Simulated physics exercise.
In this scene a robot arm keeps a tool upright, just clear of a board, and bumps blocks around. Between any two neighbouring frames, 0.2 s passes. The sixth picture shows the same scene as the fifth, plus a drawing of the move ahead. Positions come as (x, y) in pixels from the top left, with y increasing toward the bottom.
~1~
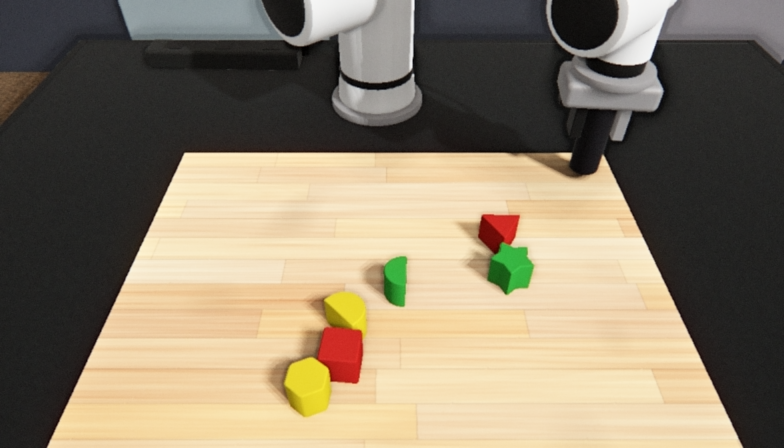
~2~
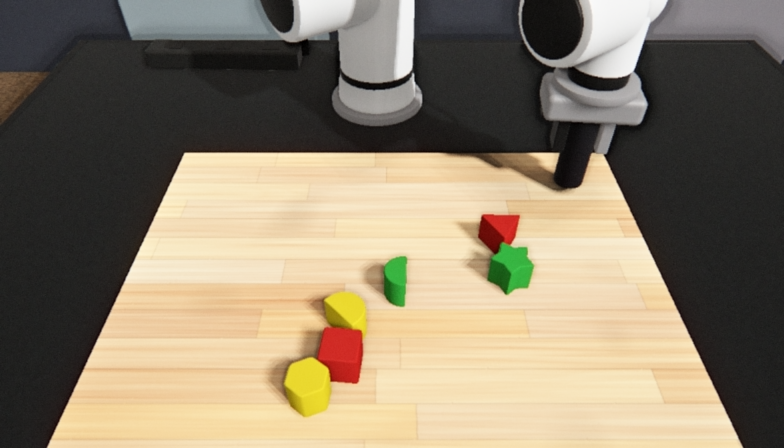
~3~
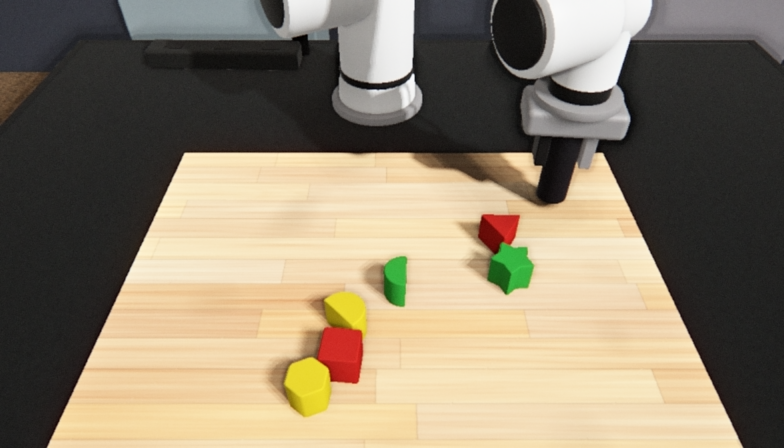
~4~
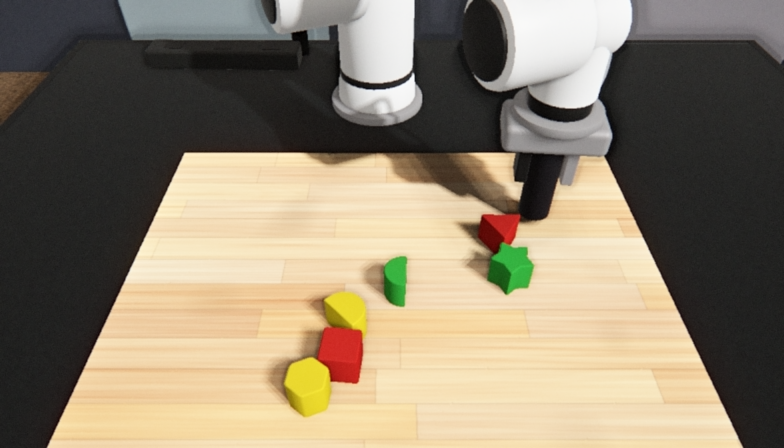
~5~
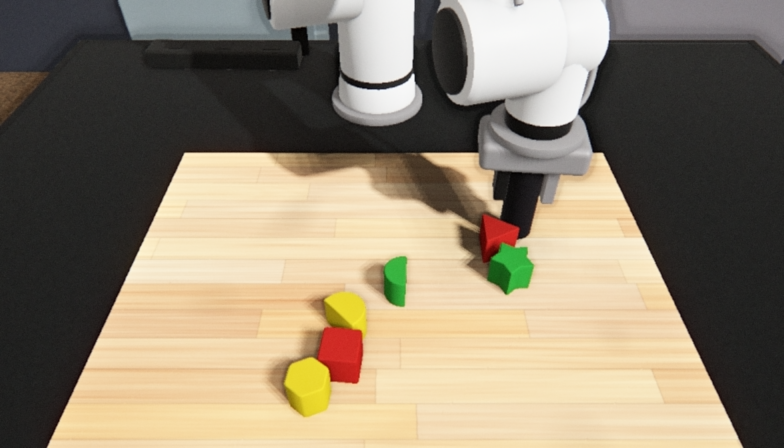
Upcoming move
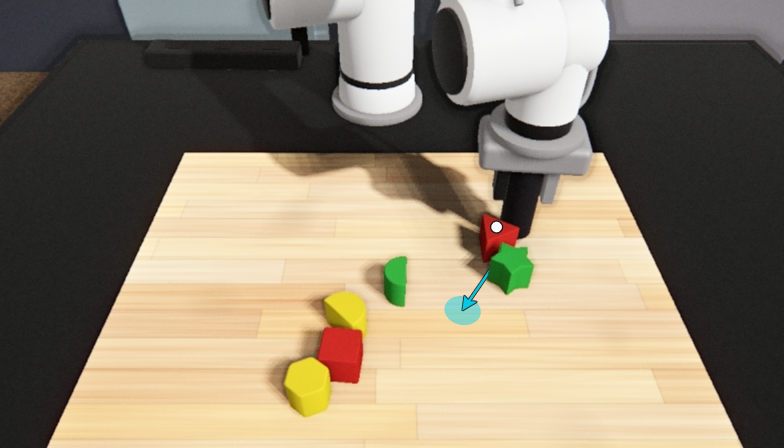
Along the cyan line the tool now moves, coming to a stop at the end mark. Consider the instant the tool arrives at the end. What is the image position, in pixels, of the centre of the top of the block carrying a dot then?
I'd guess (452, 254).
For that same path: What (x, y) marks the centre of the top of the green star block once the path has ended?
Just about (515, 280).
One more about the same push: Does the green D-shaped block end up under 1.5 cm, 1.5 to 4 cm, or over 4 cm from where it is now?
Distance: Below 1.5 cm.
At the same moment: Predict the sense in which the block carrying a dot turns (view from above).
Looking from above, the answer is clockwise.
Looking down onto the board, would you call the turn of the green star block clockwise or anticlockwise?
From the top, the block rotates counterclockwise.
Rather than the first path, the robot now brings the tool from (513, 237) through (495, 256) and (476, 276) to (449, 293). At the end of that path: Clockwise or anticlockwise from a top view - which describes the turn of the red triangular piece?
The block spins clockwise.
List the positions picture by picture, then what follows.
The first frame shows tool's lower end at (583, 167); green D-shaped block at (397, 269); red triangular piece at (502, 222); green star block at (513, 256).
The second frame shows tool at (568, 180); blocks still.
The third frame shows tool at (551, 195); blocks still.
The fourth frame shows tool at (533, 211); blocks still.
The fifth frame shows tool at (514, 229); green D-shaped block at (397, 269); red triangular piece at (497, 227); green star block at (513, 256).
Drawn move, from (513, 237) to (463, 310); the dot is on the red triangular piece.
On the path given first. One third of the way, tool at (499, 252); red triangular piece at (474, 243), turned 30° clockwise; green star block at (511, 263), turned 30° anticlockwise.
Two thirds of the way, tool at (482, 276); red triangular piece at (455, 253), turned 75° clockwise; green star block at (515, 277), turned 65° anticlockwise.
At the end, tool at (464, 302); green D-shaped block still; red triangular piece at (452, 254), turned 85° clockwise; green star block at (515, 280), turned 80° anticlockwise.
